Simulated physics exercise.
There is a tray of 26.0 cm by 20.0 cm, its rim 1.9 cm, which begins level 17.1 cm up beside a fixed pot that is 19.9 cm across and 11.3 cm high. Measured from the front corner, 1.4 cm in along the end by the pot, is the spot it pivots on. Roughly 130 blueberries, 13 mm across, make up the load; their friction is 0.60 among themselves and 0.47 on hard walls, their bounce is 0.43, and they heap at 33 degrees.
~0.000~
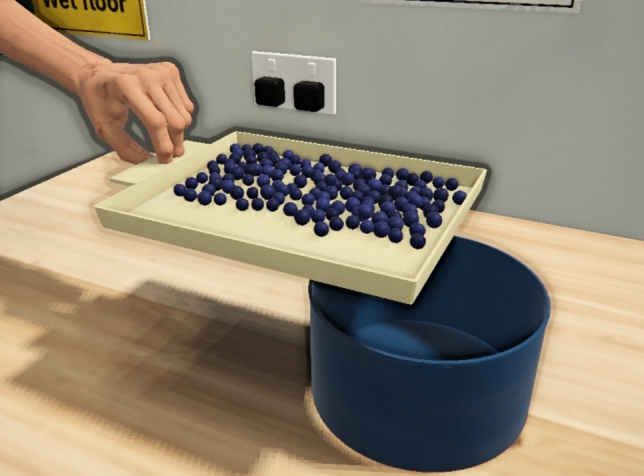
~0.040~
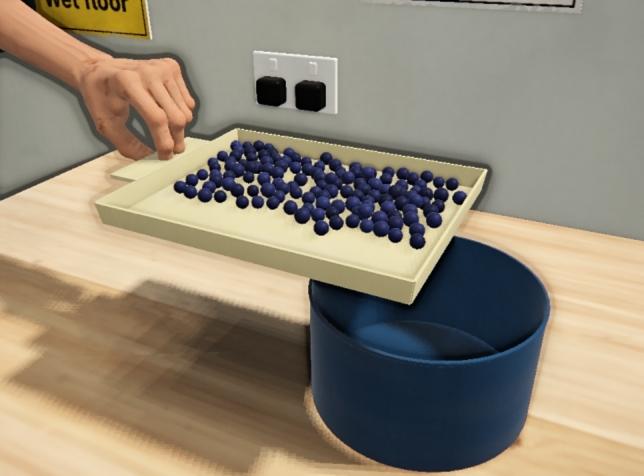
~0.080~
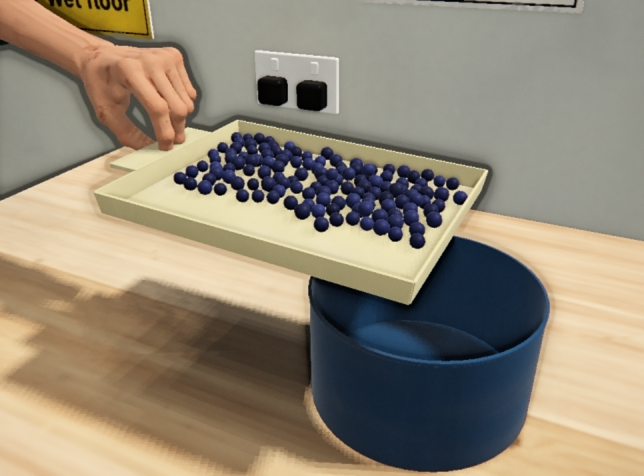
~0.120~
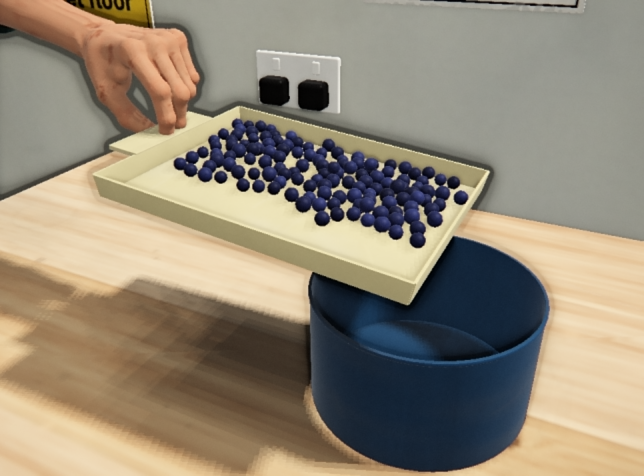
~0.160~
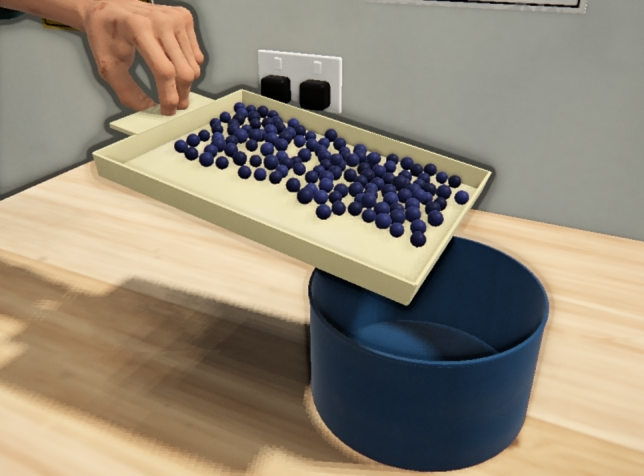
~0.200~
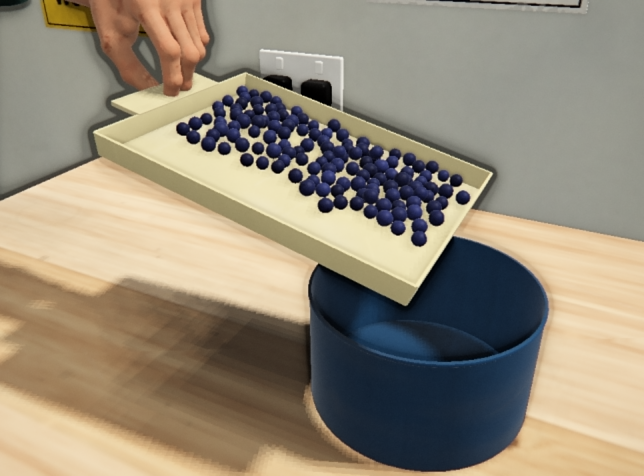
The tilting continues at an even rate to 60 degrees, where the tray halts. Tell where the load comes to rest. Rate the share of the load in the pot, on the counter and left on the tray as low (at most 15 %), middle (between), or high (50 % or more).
Pot - low, counter - low, tray - high.
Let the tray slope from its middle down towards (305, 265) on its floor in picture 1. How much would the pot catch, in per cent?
Around 0 percent of them.
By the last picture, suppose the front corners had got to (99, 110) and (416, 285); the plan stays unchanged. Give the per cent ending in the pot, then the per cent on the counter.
Pot 10 % / counter 15 %.
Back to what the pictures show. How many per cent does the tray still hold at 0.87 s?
I'd say close to 95 per cent.
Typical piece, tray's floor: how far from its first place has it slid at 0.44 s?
Roughly 3 cm.
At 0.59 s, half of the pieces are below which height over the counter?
Roughly 24 centimetres, give or take.
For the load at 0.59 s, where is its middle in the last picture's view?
Approximately (423, 150) in the last picture.
Then, at 0.44 s, tilt 38 degrees; the tray holds 100 %, the pot 0 %.
After 0.59 s, tilt 53 degrees; the tray holds 100 %, the pot 0 %.
After 0.87 s, tilt 60 degrees; the tray holds 95 %, the pot 0 %.
At rest (1.6 s), pot 5 %, counter 0 %, tray 95 %.
